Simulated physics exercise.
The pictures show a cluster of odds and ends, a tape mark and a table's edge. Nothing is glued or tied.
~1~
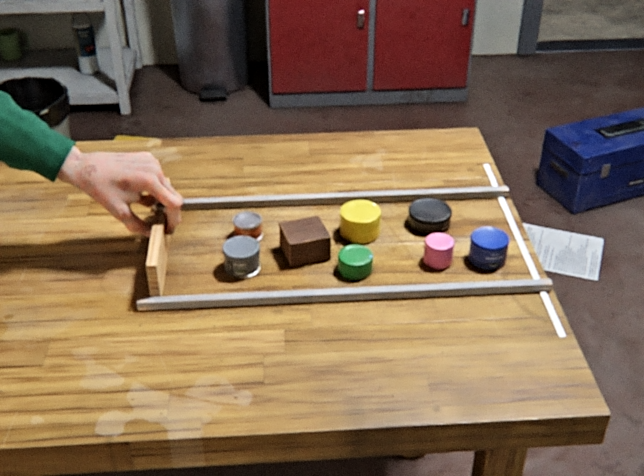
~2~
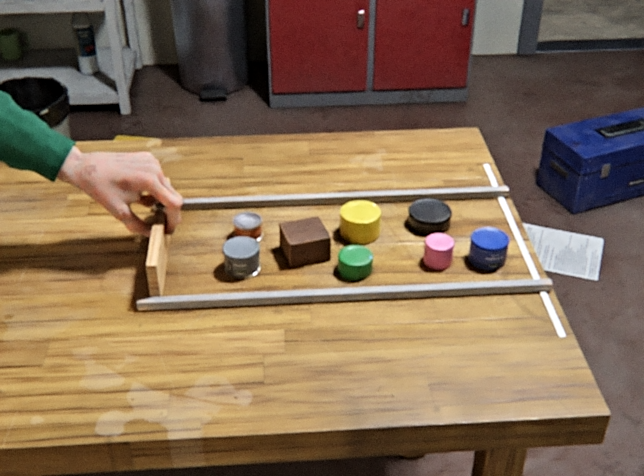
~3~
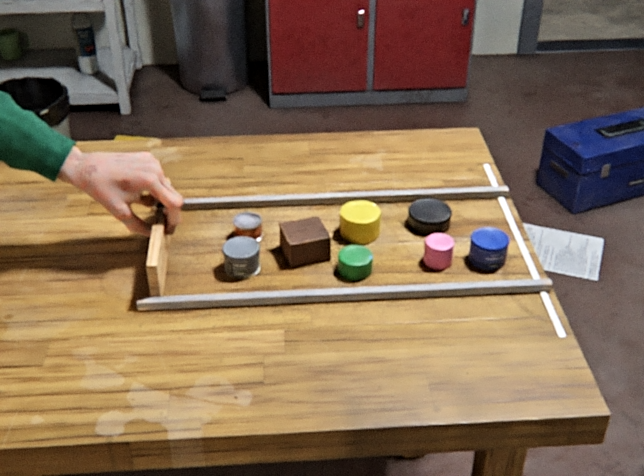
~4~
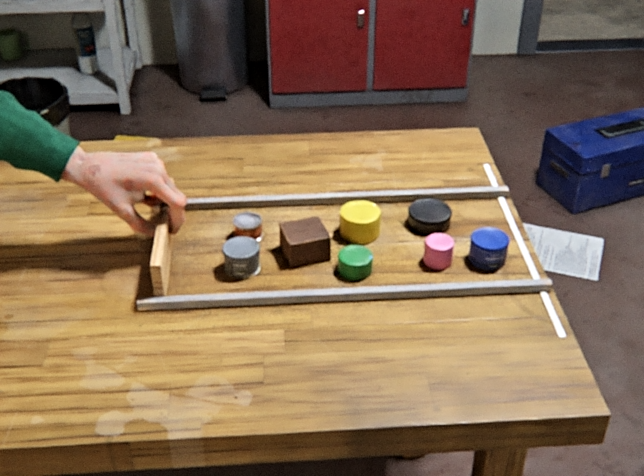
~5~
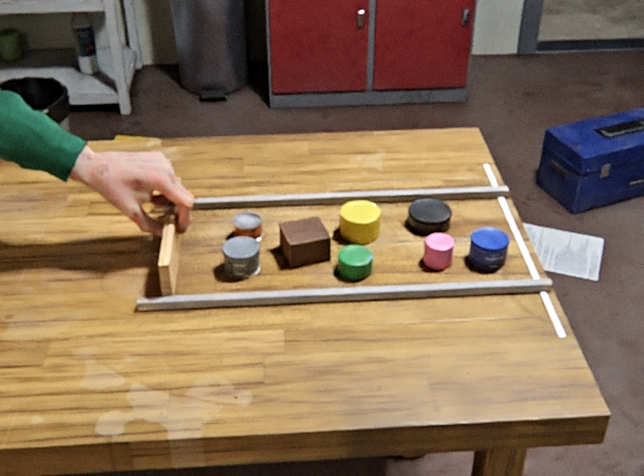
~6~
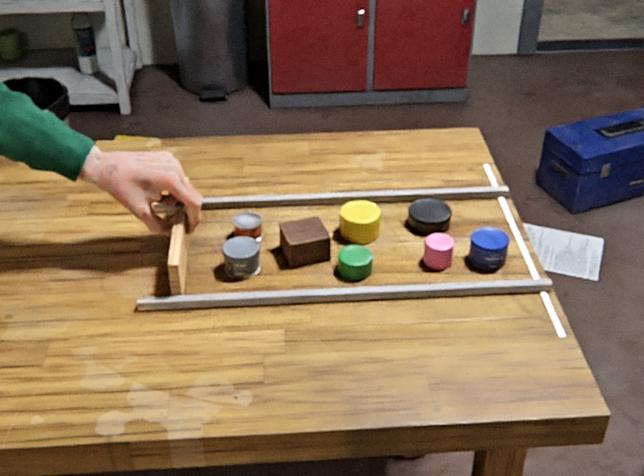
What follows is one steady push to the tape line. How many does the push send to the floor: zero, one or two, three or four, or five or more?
In the end the number that fall off is five or more.
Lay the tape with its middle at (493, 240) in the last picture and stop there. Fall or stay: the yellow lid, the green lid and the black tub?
The yellow lid does not fall, the green lid tumbles off, the black tub is lost.
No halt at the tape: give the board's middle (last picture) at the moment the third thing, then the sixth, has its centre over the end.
Near (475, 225) and (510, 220).
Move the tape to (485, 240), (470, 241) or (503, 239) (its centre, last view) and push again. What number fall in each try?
It would be 3, 1 and 5.
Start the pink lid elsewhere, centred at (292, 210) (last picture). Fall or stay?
The pink lid is lost.
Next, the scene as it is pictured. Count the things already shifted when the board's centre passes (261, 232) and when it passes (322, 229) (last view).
At the one place 3, at the other 5.
A little later, none off yet; blue tub at rest near (489, 249); black tub at rest near (430, 217); pink lid at rest near (439, 251).
When it is over, the number that fall off is five or more; down, grey tin, orange pot, brown block, green lid, yellow lid, pink lid, black tub and blue tub.
